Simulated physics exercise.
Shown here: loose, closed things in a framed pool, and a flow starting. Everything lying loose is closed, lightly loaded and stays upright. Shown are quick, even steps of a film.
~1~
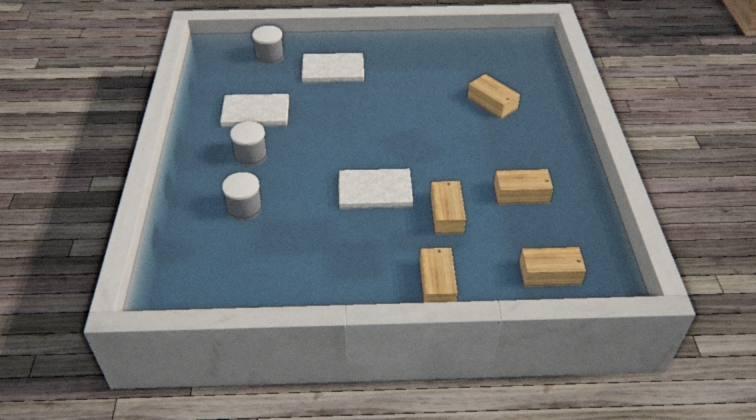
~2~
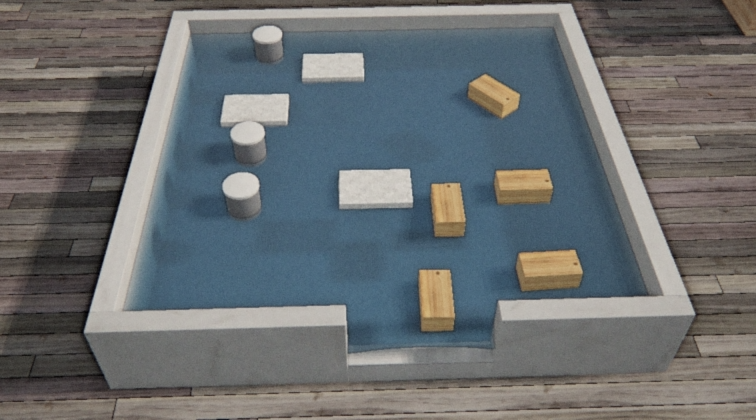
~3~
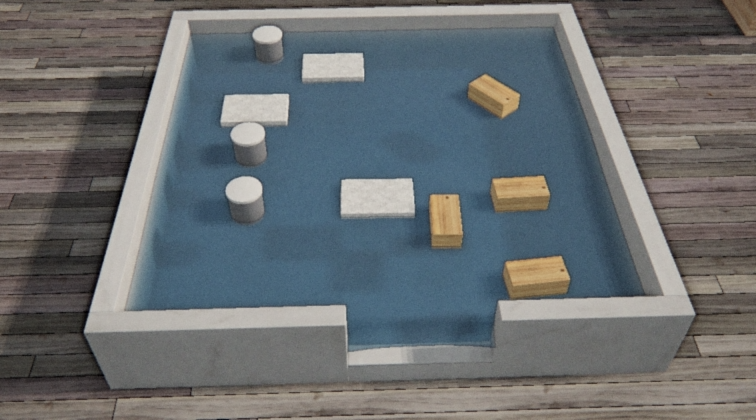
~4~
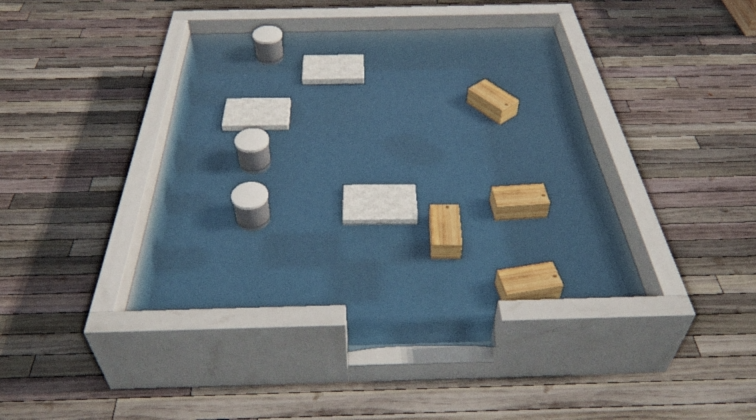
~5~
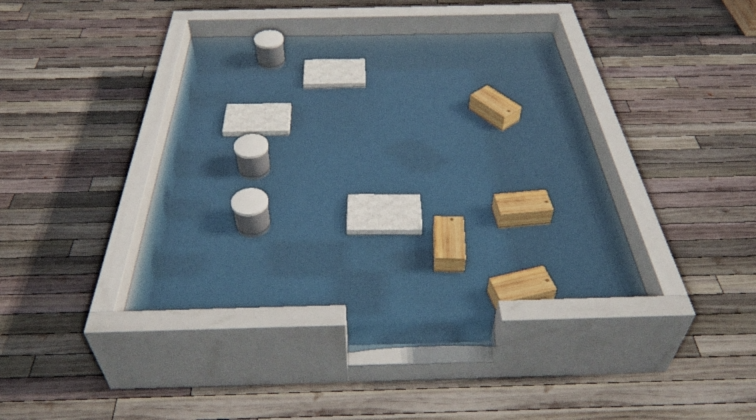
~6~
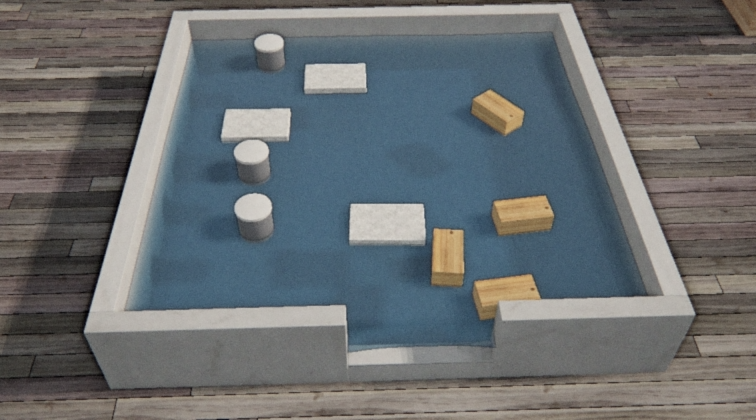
In a walled pool, a gap opening in the near wall, one wooden block slipping out, other blocks and white pieces drifting nearer.
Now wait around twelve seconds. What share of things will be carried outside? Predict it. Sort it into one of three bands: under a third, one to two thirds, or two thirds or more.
It falls in the middle band, one to two thirds.
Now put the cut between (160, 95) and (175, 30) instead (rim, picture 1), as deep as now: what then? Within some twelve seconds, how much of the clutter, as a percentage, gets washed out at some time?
It works out at 50 percent.
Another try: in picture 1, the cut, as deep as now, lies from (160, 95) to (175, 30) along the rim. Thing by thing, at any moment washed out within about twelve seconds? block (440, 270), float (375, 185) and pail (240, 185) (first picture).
Outcome by item: Retained / retained / exited.
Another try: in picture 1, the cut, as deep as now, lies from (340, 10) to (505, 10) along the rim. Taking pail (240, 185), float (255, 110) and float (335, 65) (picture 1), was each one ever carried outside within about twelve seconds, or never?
In the order given: Retained, flushed out, flushed out.
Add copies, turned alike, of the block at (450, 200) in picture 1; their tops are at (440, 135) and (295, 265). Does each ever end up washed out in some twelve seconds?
Taking them in turn: Flushed away, then flushed away.
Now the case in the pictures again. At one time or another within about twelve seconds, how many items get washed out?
My tally gives 6.
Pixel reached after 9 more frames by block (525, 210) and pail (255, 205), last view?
(495, 269) and (288, 243), approximately.
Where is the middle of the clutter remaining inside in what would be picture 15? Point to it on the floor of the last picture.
I'd put it at roughly (345, 196).
A moment on, 1 of 11 are out; 10 afloat.
Next, 4 of 11 are out; 7 afloat.
Later, 5 of 11 are out; 6 afloat.
In the end, 6 of 11 are out; 5 afloat.
